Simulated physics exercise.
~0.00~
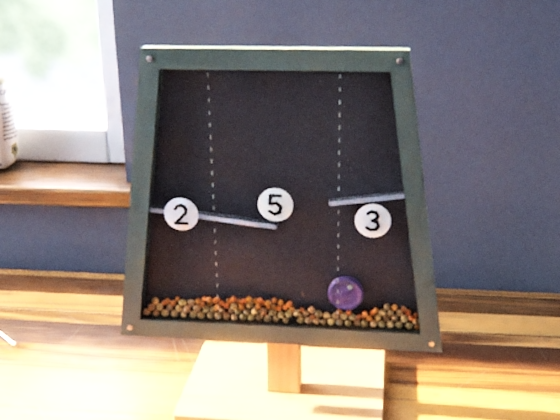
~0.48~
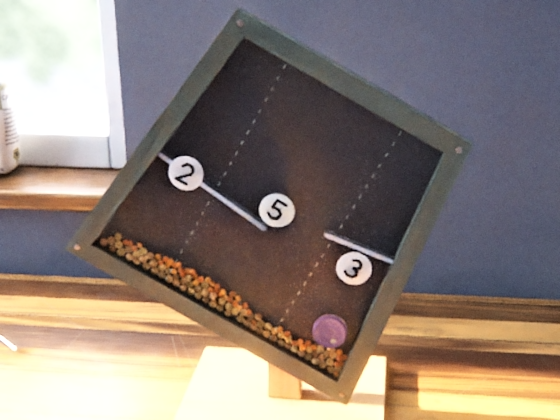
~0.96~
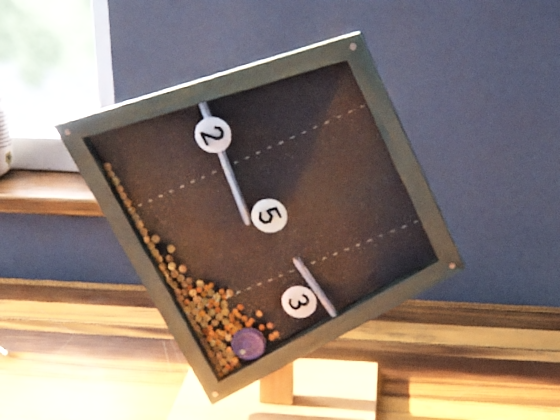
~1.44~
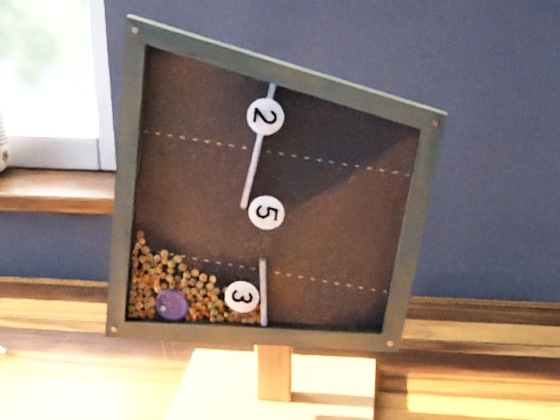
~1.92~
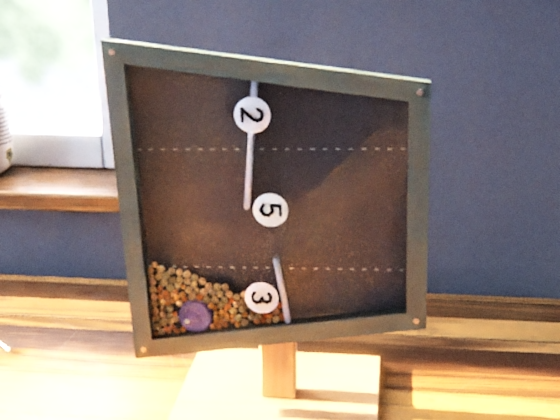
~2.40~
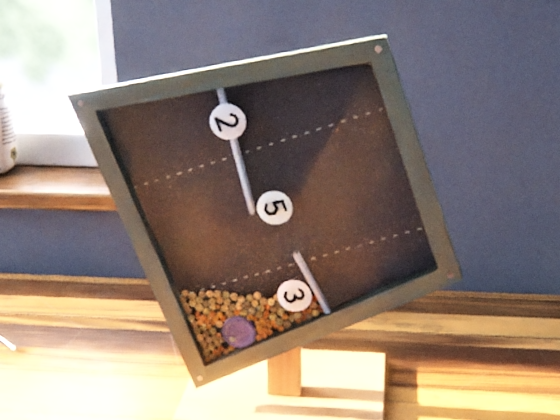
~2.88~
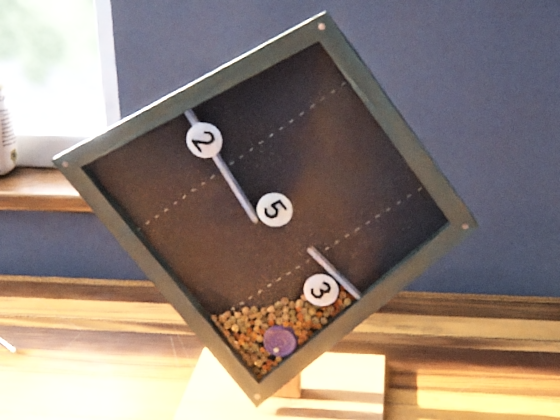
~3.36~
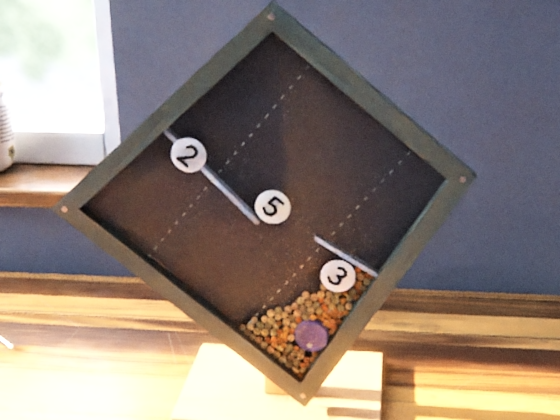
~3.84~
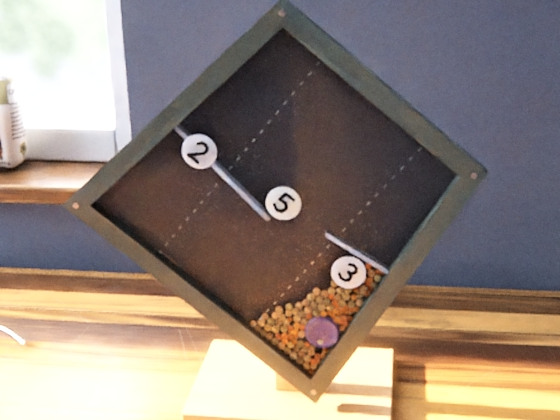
A framed box of beads turns clockwise, swings partway back, and stops tilted, beads lower right.
